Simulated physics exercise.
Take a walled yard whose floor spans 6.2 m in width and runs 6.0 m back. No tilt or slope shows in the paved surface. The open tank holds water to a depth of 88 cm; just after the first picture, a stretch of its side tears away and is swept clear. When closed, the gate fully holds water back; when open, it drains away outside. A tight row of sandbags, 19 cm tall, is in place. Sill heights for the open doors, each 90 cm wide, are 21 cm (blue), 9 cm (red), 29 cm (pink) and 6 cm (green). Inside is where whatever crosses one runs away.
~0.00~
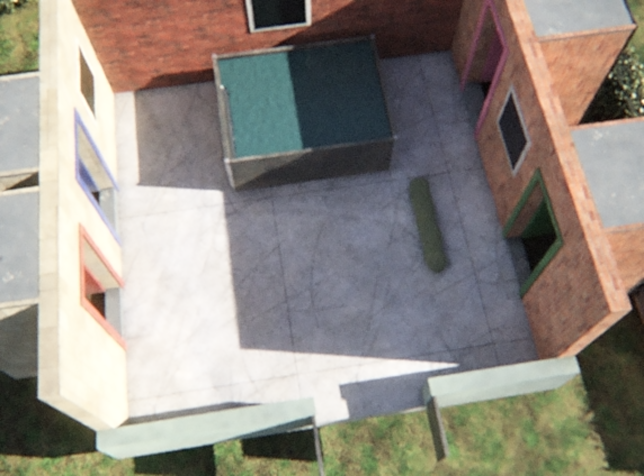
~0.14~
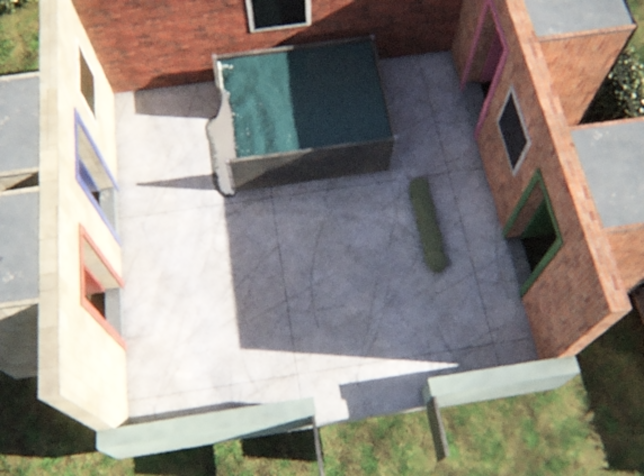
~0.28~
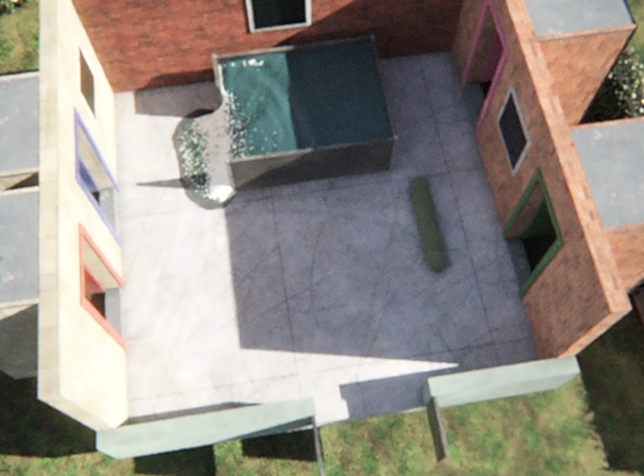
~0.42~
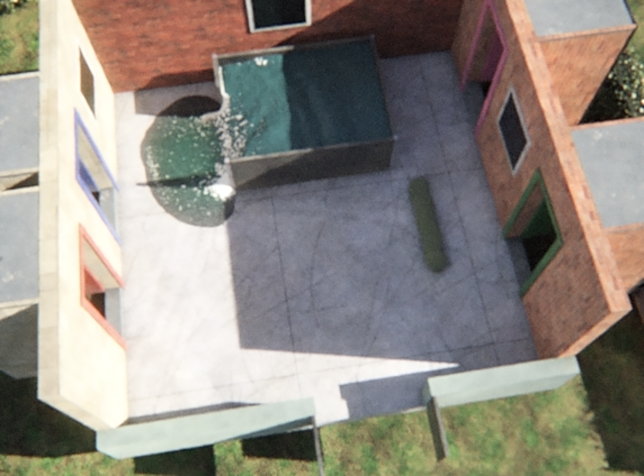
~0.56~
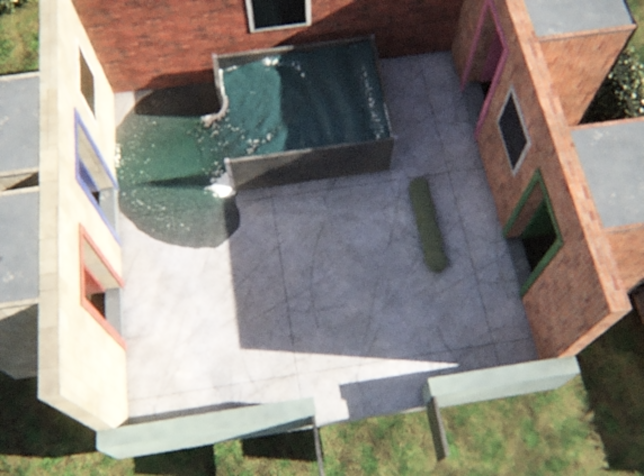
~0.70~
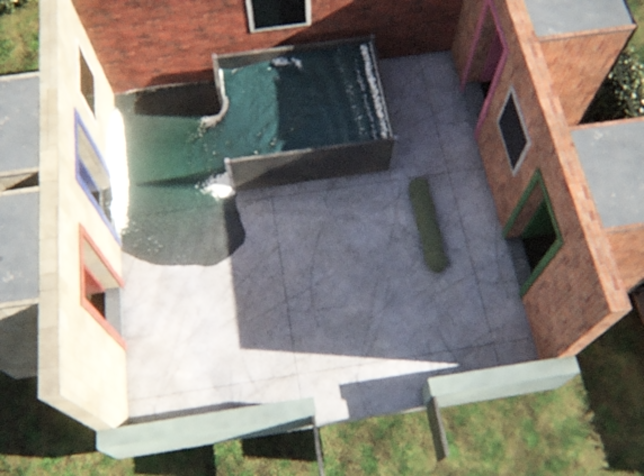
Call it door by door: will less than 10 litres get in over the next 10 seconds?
Blue door - no, 10 litres or more; red door - no, 10 litres or more; pink door - yes, less; green door - no, 10 litres or more.
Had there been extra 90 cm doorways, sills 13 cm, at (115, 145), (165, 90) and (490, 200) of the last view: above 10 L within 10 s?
So, in the order given, it's beyond the mark, then beyond the mark, then shy of the mark.
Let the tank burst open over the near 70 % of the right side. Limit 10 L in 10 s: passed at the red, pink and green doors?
Then red exceeds it, pink exceeds it, green exceeds it.
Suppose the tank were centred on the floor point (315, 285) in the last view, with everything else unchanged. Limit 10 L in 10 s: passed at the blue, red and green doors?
Blue: Within limit; red: Beyond limit; green: Beyond limit.
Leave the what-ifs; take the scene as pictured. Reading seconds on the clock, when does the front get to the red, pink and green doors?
Red = 1.1 s, pink = 3.8 s, green = 4.5 s.
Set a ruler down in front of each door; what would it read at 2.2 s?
Depths in cm: Blue 45, red 17, pink 0, green 0.
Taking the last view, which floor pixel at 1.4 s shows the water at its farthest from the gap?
Somewhere near pixel (127, 374).
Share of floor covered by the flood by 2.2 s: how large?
Roughly 30 % of the floor is wet.
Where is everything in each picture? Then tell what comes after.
In the first frame, the open tank at (303, 99) is whole and still, 88 cm deep.
In the second frame, water pours out at (229, 145) and has run 0.8 m, to (232, 194); typically 7 cm deep outside, 88 cm at the open tank's back.
In the third frame, water pours out at (229, 145) and has run 1.0 m, to (182, 127); typically 13 cm deep outside, 88 cm at the open tank's back.
In the fourth frame, water pours out at (230, 146) and has run 1.5 m, to (145, 147); typically 11 cm deep outside, 88 cm at the open tank's back.
In the fifth frame, the front is at (116, 136), 2.0 m from the gap at (230, 146); 4.9 m2 of floor is under water; 86 cm left at the back of the open tank.
In the sixth frame, water pours out at (230, 146) and has run 2.4 m, to (121, 243); typically 8 cm deep outside, 77 cm at the open tank's back.
After 1.4 s water covers 25 % of the floor and is deepest (60 cm) near (114, 96); blue door 47 cm at the sill, 67 L in, red door 12 cm at the sill, 0 L in, pink door not reached, green door not reached.
After 2.2 s water covers 30 % of the floor and is deepest (57 cm) near (114, 104); blue door 45 cm at the sill, 198 L in, red door 17 cm at the sill, 11 L in, pink door not reached, green door not reached.
After 3.5 s water covers 50 % of the floor and is deepest (41 cm) near (217, 100); blue door 33 cm at the sill, 320 L in, red door 15 cm at the sill, 36 L in, pink door not reached, green door not reached.
After 6.0 s water covers 85 % of the floor and is deepest (25 cm) near (128, 398); blue door 23 cm at the sill, 372 L in, red door 11 cm at the sill, 57 L in, pink door 6 cm at the sill, 0 L in, green door 16 cm at the sill, 27 L in.
After 10.0 s water covers 95 % of the floor and is deepest (20 cm) near (373, 62); blue door 13 cm at the sill, 376 L in, red door 10 cm at the sill, 70 L in, pink door 14 cm at the sill, 0 L in, green door 12 cm at the sill, 151 L in.
